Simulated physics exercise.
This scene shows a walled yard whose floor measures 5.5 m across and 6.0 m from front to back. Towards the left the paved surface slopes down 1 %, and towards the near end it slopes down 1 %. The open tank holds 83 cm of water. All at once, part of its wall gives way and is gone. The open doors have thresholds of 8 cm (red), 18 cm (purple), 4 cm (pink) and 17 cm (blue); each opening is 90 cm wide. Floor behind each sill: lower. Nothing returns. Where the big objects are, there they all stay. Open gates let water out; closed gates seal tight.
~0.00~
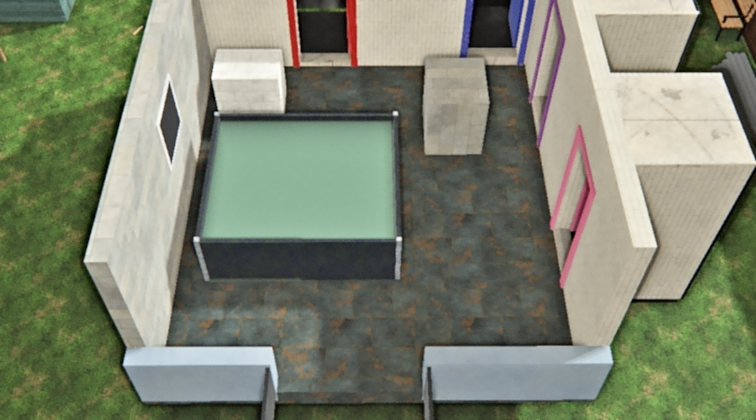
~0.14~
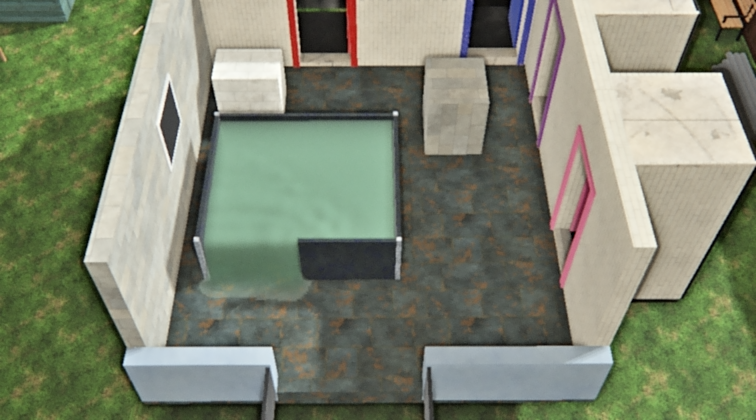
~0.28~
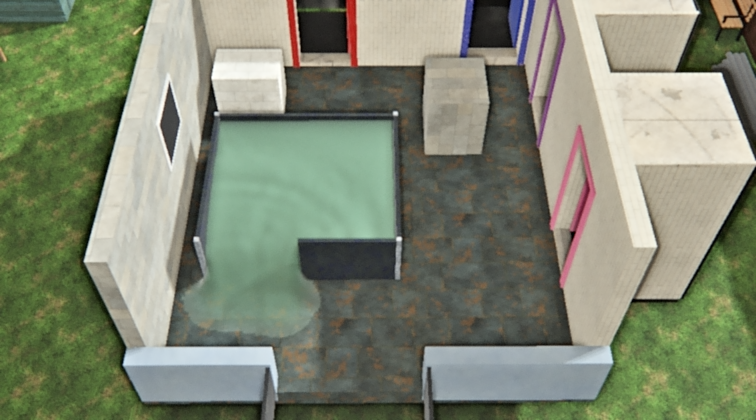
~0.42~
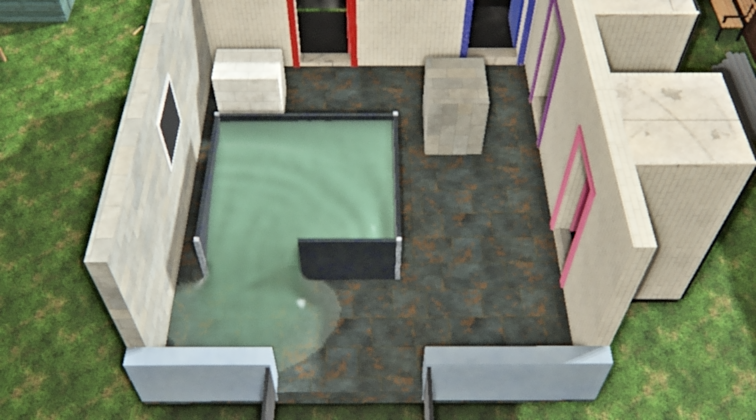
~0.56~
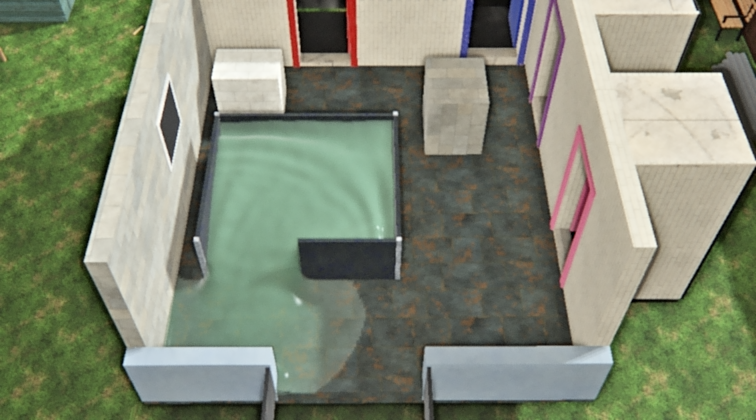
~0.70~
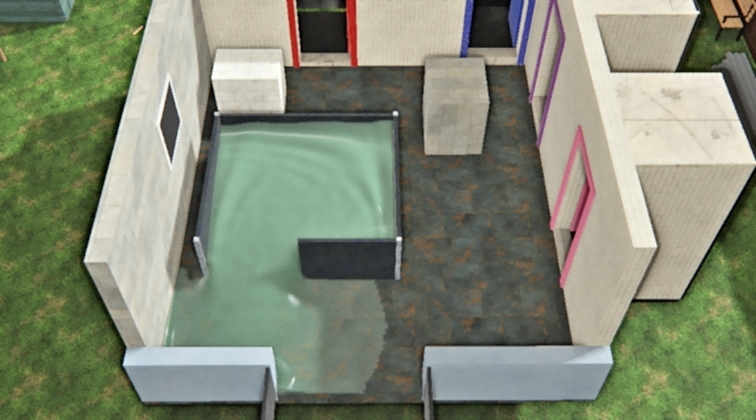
The clip opens on a walled yard where a dark-sided open tank holds still, pale green water. The left part of its near wall vanishes, and water pours through the gap onto the dark floor. The sheet spreads toward the near end and rightward, while ripples curve across the tank.
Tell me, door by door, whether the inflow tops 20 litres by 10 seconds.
At the red door it falls short; at the purple door it falls short; at the pink door it tops it; at the blue door it falls short.
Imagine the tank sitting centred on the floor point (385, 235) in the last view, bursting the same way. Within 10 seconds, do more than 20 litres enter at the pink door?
With that change, the limit at the pink door is not exceeded.
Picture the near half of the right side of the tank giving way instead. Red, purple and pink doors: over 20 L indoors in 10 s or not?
Then: Red short of it, purple short of it, pink beyond it.
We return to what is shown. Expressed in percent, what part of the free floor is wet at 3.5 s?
Roughly 55 percent.
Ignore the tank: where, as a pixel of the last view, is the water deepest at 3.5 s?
Close to (213, 74).
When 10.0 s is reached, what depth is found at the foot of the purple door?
Some 11.0 centimetres of depth.
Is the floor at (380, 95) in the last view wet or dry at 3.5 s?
By then the spot is spared.
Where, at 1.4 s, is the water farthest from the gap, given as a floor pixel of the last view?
That would be close to (448, 374).
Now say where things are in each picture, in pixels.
The first picture shows still water, 83 cm deep, in the open tank at (303, 177).
In the second picture, the front is at (203, 283), 0.8 m from the gap at (254, 263); 0.4 m2 of floor is under water; 83 cm left at the back of the open tank.
In the third picture, the front is at (197, 320), 1.0 m from the gap at (254, 265); 1.3 m2 of floor is under water; 83 cm left at the back of the open tank.
In the fourth picture, the front is at a hidden place, 1.5 m from the gap at (254, 267); 2.6 m2 of floor is under water; 83 cm left at the back of the open tank.
In the fifth picture, water pours out at (254, 267) and has run 1.9 m, to a hidden place; typically 10 cm deep outside, 80 cm at the open tank's back.
In the sixth picture, water pours out at (254, 266) and has run 2.3 m, to a hidden place; typically 11 cm deep outside, 70 cm at the open tank's back.
After 1.4 s water covers 15 % of the floor and is deepest (78 cm) near (161, 376); red door not reached, purple door not reached, pink door not reached, blue door not reached.
After 2.2 s water covers 30 % of the floor and is deepest (65 cm) near (175, 376); red door not reached, purple door not reached, pink door not reached, blue door not reached.
After 3.5 s water covers 55 % of the floor and is deepest (52 cm) near (213, 74); red door 2 cm at the sill, 0 L in, purple door not reached, pink door 13 cm at the sill, 11 L in, blue door not reached.
After 6.0 s water covers 95 % of the floor and is deepest (26 cm) near (161, 376); red door 5 cm at the sill, 0 L in, purple door 4 cm at the sill, 0 L in, pink door 9 cm at the sill, 85 L in, blue door 8 cm at the sill, 0 L in.
After 10.0 s water covers 95 % of the floor and is deepest (17 cm) near (161, 376); red door 9 cm at the sill, 3 L in, purple door 11 cm at the sill, 0 L in, pink door 7 cm at the sill, 131 L in, blue door 11 cm at the sill, 2 L in.
